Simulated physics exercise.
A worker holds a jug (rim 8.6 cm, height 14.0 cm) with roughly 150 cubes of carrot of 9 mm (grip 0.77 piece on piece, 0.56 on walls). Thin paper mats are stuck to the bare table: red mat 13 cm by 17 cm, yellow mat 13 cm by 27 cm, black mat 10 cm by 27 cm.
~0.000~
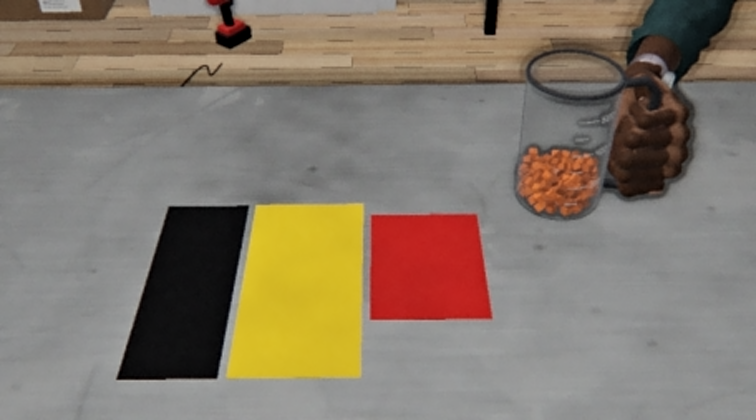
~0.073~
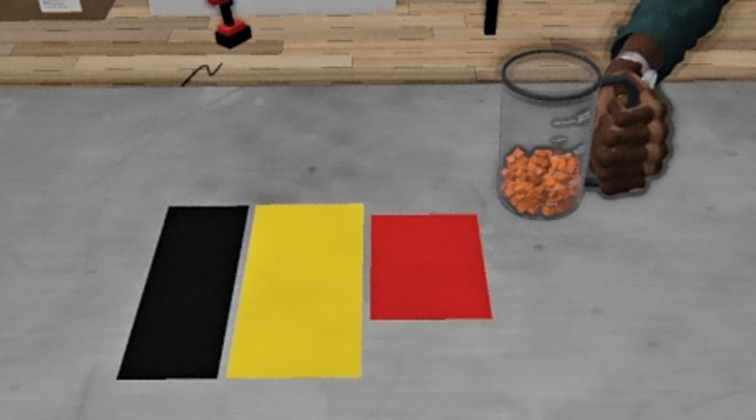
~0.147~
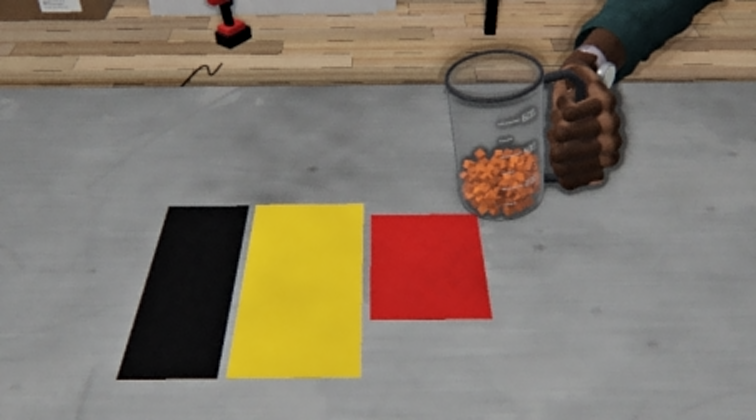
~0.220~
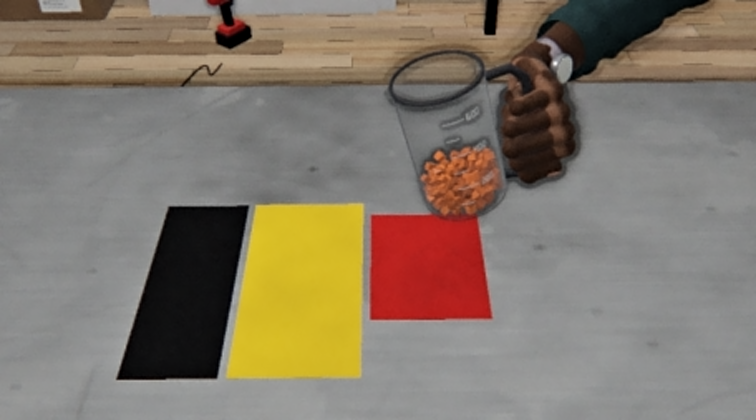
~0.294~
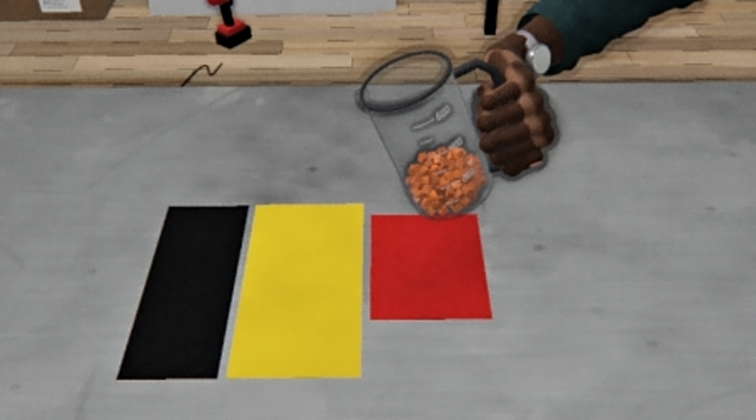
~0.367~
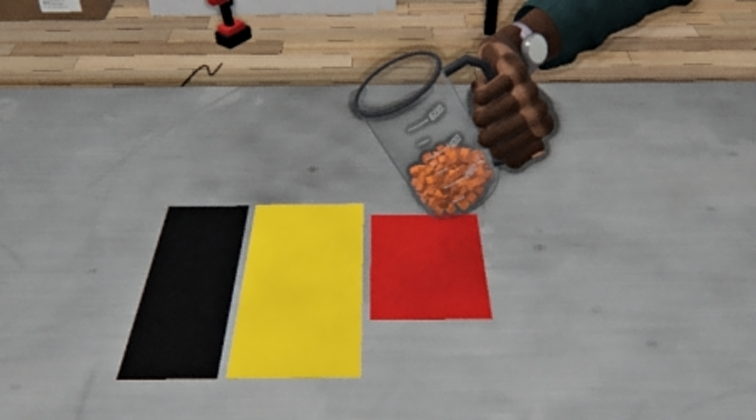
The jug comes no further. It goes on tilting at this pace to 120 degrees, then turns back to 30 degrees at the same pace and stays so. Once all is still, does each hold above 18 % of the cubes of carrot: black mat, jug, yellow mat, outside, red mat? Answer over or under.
On the black mat: Under; in the jug: Over; on the yellow mat: Over; off the mats: Under; on the red mat: Under.
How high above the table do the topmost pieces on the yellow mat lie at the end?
Some 1.0 cm.
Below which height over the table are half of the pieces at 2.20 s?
Some 0 cm.
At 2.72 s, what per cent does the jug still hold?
Some 35 per cent of the load.
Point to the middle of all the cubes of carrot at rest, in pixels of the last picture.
Around (334, 269).
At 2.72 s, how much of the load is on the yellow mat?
Some 50 per cent.
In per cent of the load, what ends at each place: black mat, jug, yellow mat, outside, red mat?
Black mat 5; jug 35; yellow mat 50; outside 5; red mat 5.
After 1.07 s, tilt 91 degrees; jug 100 %; middle of all pieces on or above the table near (479, 145).
Then, at 1.66 s, tilt 106 degrees; jug 50 %, yellow mat 45 %; middle of all pieces on or above the table near (373, 210).
Then, at 2.20 s, tilt 58 degrees; black mat 5 %, jug 35 %, yellow mat 50 %, outside 10 %; middle of all pieces on or above the table near (337, 229).
After 2.72 s, tilt 30 degrees; black mat 5 %, jug 35 %, yellow mat 50 %, outside 5 %; middle of all pieces on or above the table near (344, 237).
At rest (3.1 s), black mat 5 %, jug 35 %, yellow mat 50 %, outside 5 %, red mat 5 %.
